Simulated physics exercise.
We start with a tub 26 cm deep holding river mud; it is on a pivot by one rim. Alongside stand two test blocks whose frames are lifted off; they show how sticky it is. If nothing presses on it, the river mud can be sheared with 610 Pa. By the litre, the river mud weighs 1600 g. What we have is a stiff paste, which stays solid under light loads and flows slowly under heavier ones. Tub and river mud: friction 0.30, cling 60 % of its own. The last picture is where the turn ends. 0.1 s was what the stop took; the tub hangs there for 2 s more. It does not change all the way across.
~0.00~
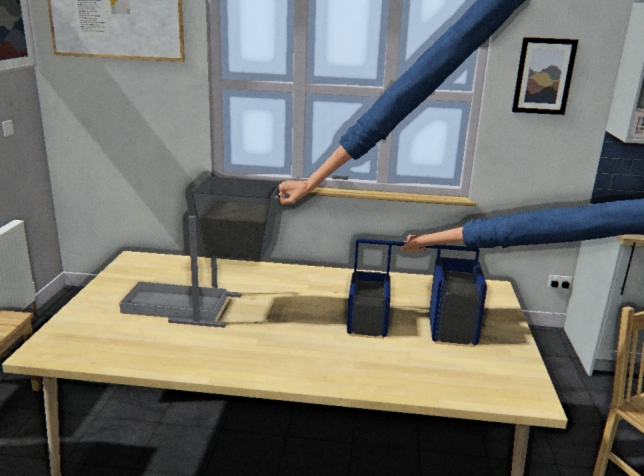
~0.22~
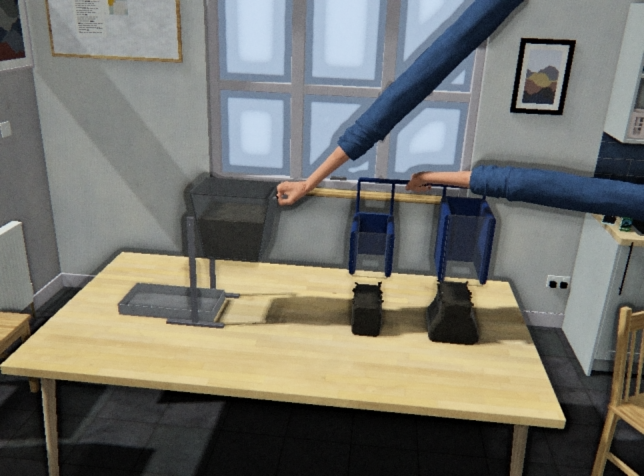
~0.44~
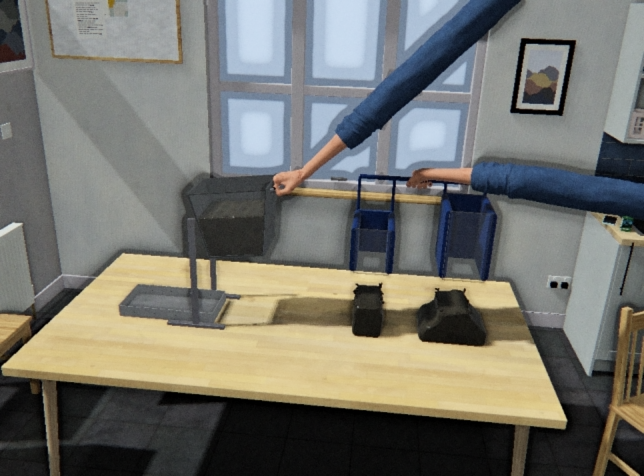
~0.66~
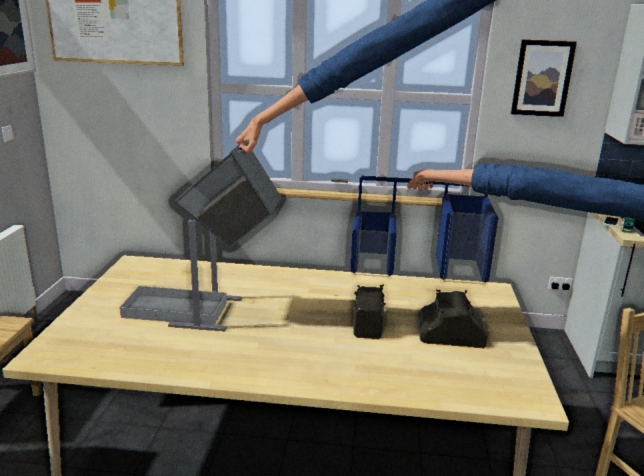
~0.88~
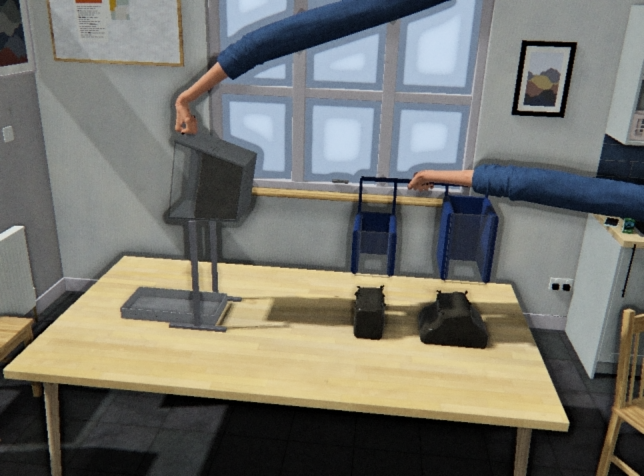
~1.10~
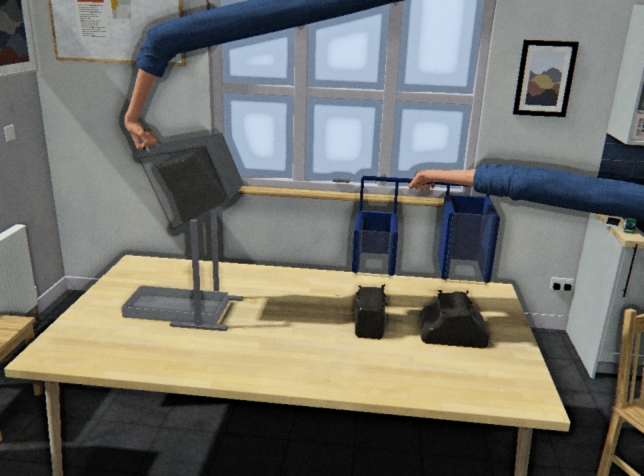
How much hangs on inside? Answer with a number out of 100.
Around 0 %.
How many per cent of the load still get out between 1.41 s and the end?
Share of load from then on: Approx. 0 %.
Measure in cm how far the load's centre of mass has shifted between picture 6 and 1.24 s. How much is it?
I'd put the distance at about 14 centimetres.
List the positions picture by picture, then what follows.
The first frame shows handle-side rim at (270, 197), tilt 0 degrees; crest of the river mud at (205, 217); block heights 15 cm, 23 cm (left to right).
The second frame shows handle-side rim at (269, 198), tilt 0 degrees; crest of the river mud at (203, 218); block heights 14 cm, 19 cm (left to right).
The third frame shows handle-side rim at (265, 189), tilt 7 degrees; crest of the river mud at (260, 216); block heights 14 cm, 15 cm (left to right).
The fourth frame shows handle-side rim at (230, 153), tilt 42 degrees; crest of the river mud at (246, 180); block heights 14 cm, 15 cm (left to right).
The fifth frame shows handle-side rim at (175, 142), tilt 82 degrees; crest of the river mud at (204, 155); block heights 14 cm, 15 cm (left to right).
The sixth frame shows handle-side rim at (139, 158), tilt 112 degrees; crest of the river mud at (193, 157); block heights 14 cm, 15 cm (left to right).
After 1.24 s, the tub is at 112 degrees and holds 56 %.
After 1.41 s, the tub is at 112 degrees and holds 0 %.
After 1.58 s, the tub is at 112 degrees and holds 0 %.
After 1.75 s, the tub is at 112 degrees and holds 0 %.
After 3.10 s, the tub is at 112 degrees and holds 0 %.
